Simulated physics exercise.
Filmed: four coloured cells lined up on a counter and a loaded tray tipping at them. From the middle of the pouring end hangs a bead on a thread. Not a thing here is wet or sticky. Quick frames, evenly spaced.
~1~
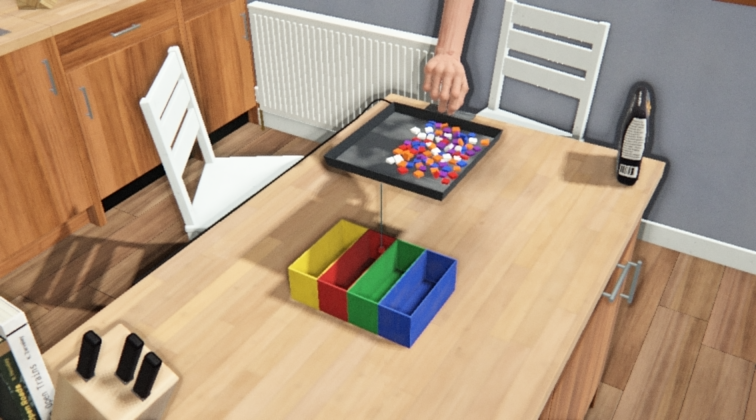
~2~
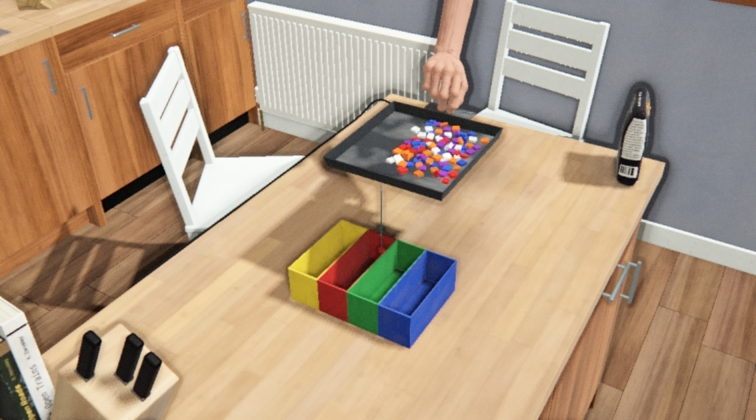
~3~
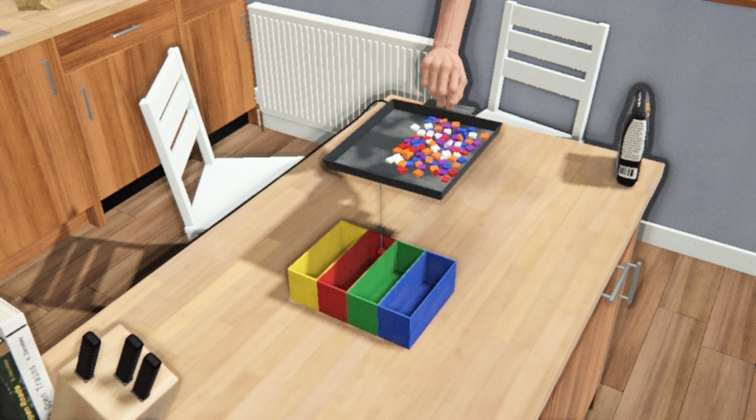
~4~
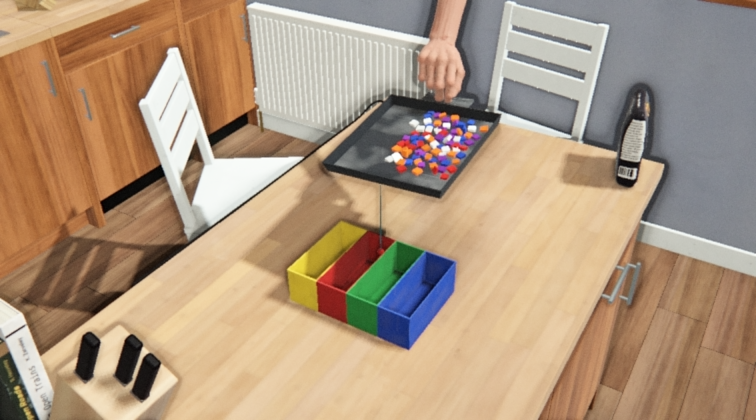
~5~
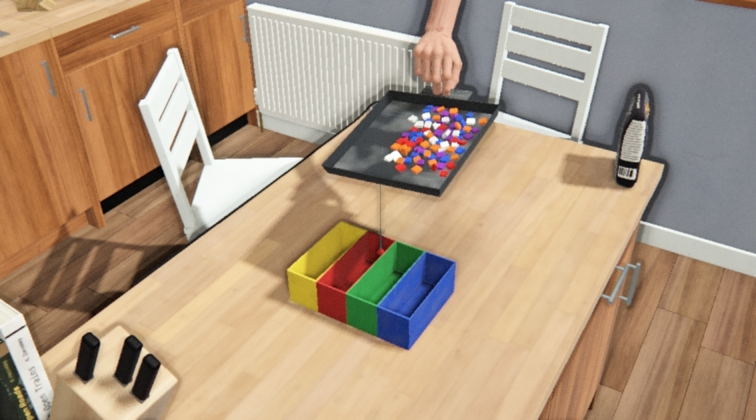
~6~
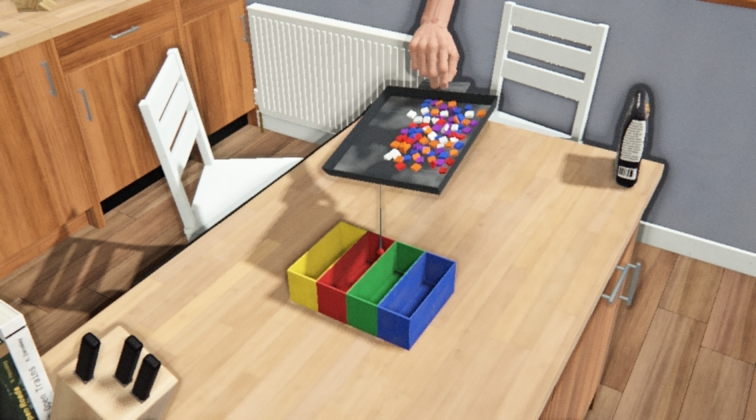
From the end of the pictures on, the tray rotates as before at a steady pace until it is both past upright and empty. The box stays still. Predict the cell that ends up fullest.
I would say the yellow cell.
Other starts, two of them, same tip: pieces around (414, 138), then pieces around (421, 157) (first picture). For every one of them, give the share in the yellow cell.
First case: Around 80 %; second case: Around 80 %.
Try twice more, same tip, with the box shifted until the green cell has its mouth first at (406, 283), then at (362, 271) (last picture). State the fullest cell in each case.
The yellow cell, then the red cell.
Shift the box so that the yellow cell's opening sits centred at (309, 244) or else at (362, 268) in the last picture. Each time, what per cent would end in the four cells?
Result, in turn: 100 %, 0 %.
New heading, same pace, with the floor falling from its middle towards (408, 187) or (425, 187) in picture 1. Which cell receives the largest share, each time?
Case 1 goes to blue, case 2 to the blue one.
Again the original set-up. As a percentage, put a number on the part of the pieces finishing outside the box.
Around 0 in a hundred.
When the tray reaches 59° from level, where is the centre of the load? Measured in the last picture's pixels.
Somewhere about (355, 168).
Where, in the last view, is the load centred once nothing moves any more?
Around (339, 268).
Soon, tray tipped steeply; nearly all on the tray; a stray few falling or outside the box.
A while on, tray tipped right over; about half on the tray; about a quarter in the yellow cell; a stray few in the red cell; about a quarter falling or outside the box.
Towards the end, tray tipped past a quarter turn; most in the yellow cell; a small part in the red cell; a stray few falling or outside the box.
Finally, tray tipped past a quarter turn; most in the yellow cell; a small part in the red cell; none in the blue cell; none in the green cell; a stray few outside the box.
